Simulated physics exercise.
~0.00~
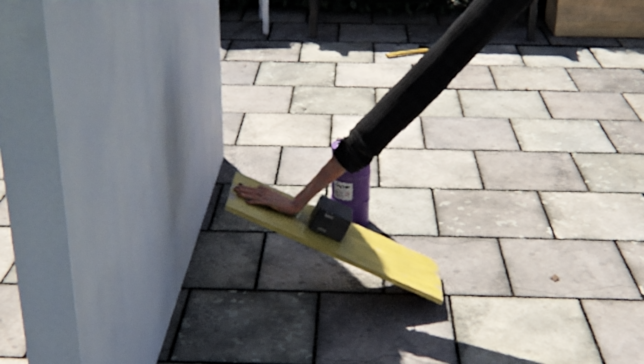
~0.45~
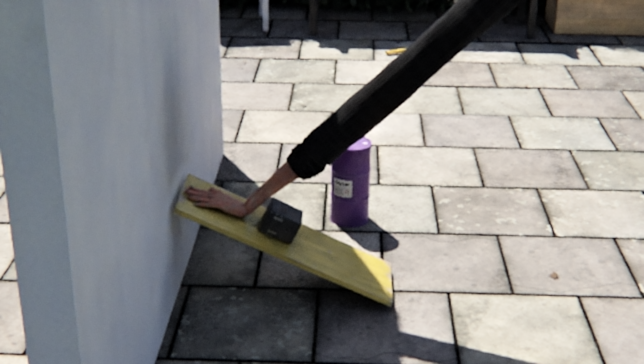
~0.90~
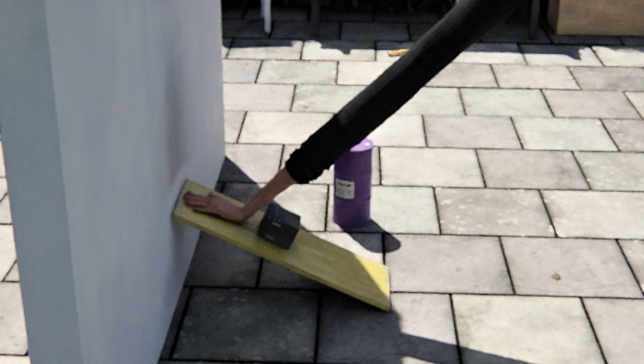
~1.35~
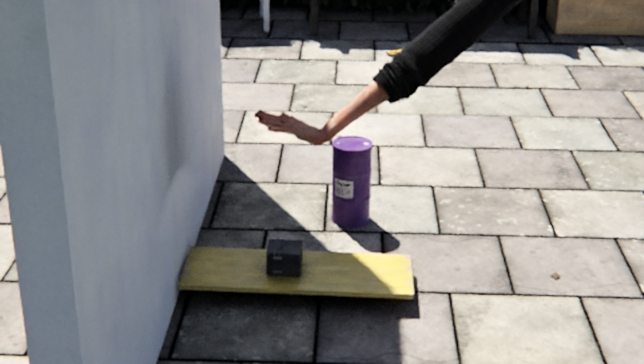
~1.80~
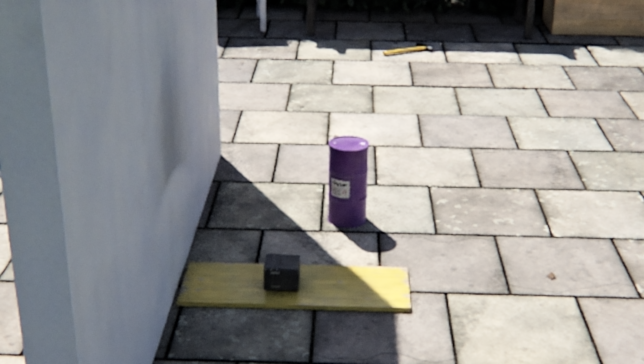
On sunlit grey paving beside a pale wall, a hand in a dark sleeve holds a yellow board at a slant, with a small dark block resting on it and a purple canister standing behind. The hand moves the board left until its upper end meets the wall, the block riding along. It keeps its palm on the raised end for a moment. Then the hand lets go and draws back as the board slips down. The arm leaves, and the board lies flat on the paving with the block still on top, the canister standing where it was.
